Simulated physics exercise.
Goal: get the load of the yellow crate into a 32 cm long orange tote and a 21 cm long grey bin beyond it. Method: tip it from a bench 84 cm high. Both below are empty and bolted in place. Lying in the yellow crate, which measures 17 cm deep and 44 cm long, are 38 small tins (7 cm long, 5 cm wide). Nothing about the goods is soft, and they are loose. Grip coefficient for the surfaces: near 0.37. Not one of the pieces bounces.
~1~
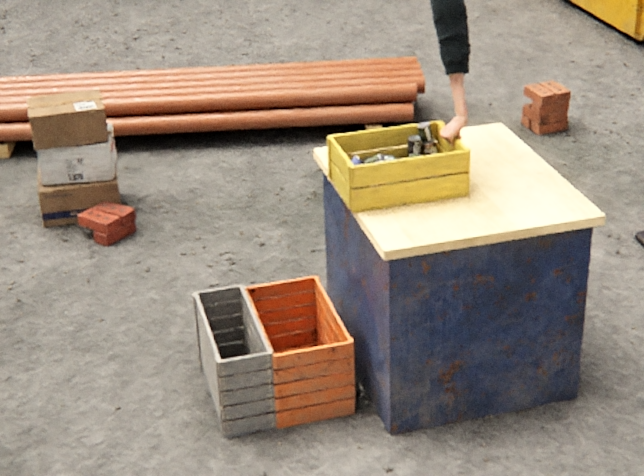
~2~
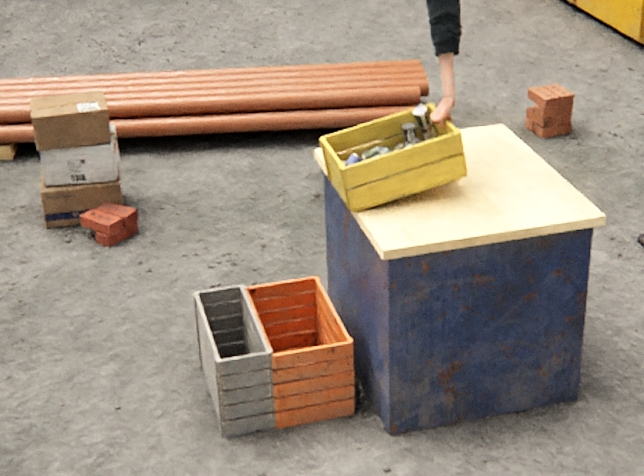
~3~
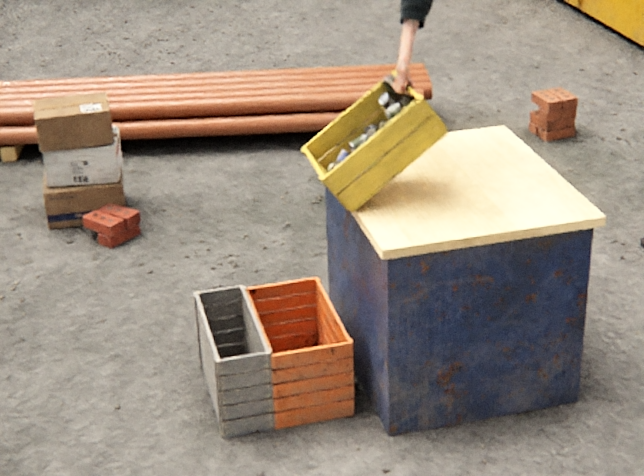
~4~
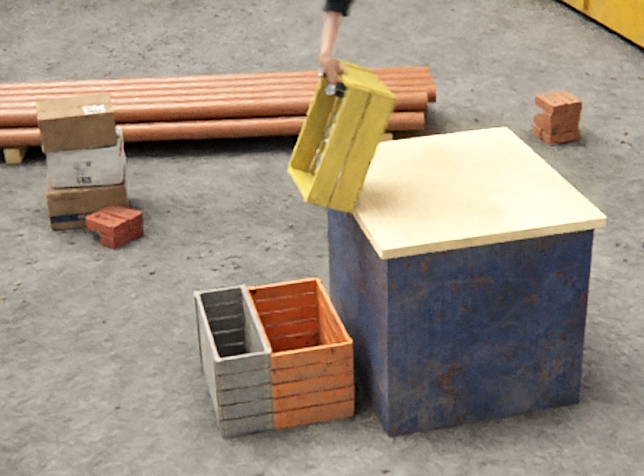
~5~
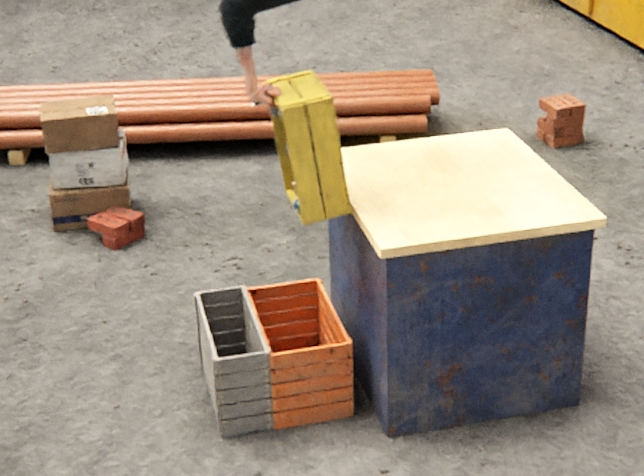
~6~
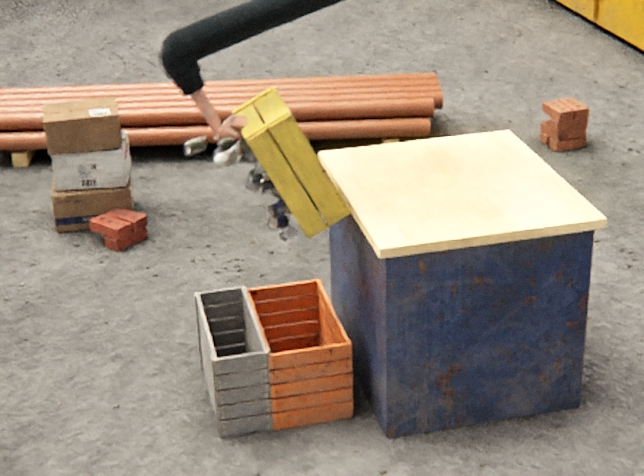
A hand tilts a yellow crate leftward over the bench edge until small objects tumble out.
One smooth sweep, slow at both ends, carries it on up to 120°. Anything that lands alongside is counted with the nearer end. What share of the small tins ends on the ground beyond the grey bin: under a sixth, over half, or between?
In the end upwards of half of them are on the ground beyond the grey bin.
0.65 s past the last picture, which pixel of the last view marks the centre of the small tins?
Centre: Approx. (97, 422).
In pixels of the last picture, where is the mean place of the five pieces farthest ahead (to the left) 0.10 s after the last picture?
Their mean place is near (160, 219).
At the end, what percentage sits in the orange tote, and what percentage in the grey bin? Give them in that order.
I'd put it at about 5 percent, then about 30 percent.
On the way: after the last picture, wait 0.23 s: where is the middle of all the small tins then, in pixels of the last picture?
Look near pixel (174, 325).
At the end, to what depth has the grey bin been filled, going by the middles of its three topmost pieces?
Near 10 centimetres, I'd say.
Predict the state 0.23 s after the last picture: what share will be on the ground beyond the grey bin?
0 %.
Then, 0.10 s after the last picture, tilt 120°; 3 still in the yellow crate and 35 in the air.
Then, 0.23 s after the last picture, tilt 120°; 2 in the orange tote, 7 in the grey bin and 29 in the air.
Then, 0.42 s after the last picture, tilt 120°; 2 in the orange tote, 12 in the grey bin, 22 on the ground beyond the grey bin and 2 in the air.
When it is over (0.65 s after the last picture), 2 in the orange tote, 12 in the grey bin and 24 on the ground beyond the grey bin. Asked share, 24 of 38, 63 per cent.
